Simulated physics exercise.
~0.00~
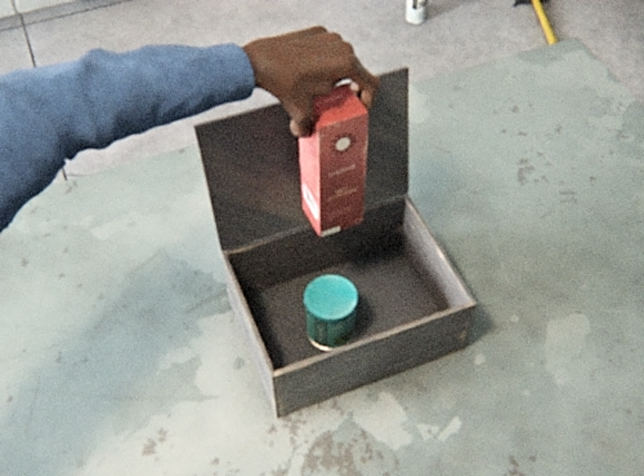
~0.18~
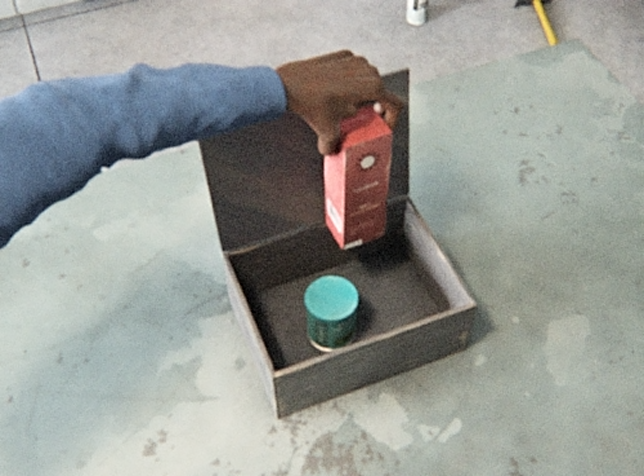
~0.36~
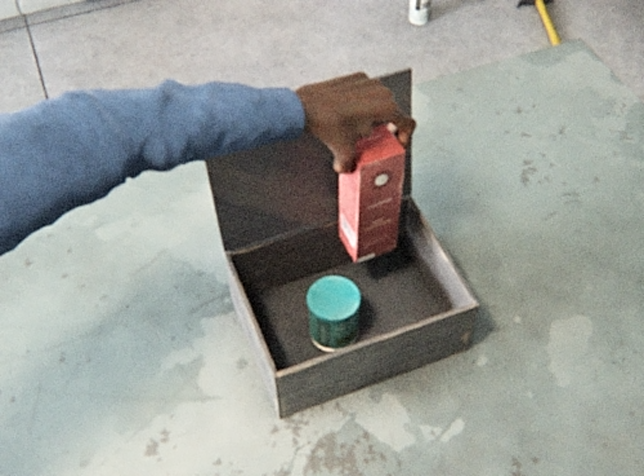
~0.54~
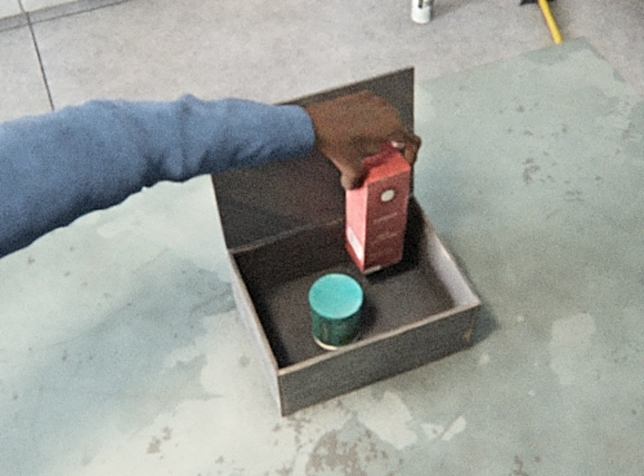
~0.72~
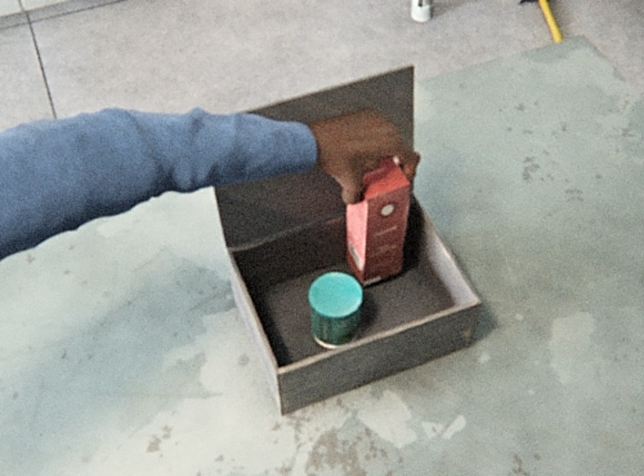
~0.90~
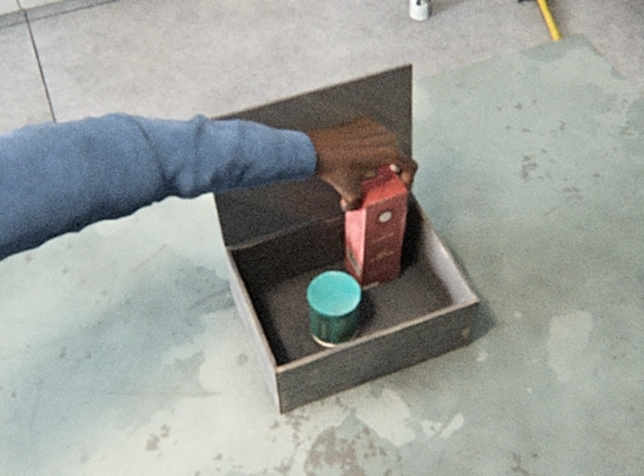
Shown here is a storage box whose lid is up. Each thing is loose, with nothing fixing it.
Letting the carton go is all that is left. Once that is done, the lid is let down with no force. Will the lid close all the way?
The lid is out of place.
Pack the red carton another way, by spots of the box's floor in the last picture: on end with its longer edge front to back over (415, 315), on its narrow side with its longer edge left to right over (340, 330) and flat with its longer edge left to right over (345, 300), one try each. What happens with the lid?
Lid: First open, second open, third closed.
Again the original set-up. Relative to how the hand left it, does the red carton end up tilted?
It keeps its pose.
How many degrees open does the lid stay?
Near 85°.
By 1.90 s, lid starting down.
By 2.70 s, lid 84° above the rim.
When it is over (5.3 s), lid 83° above the rim; both as before. End places, in pixels of the last picture, red carton near (375, 231).
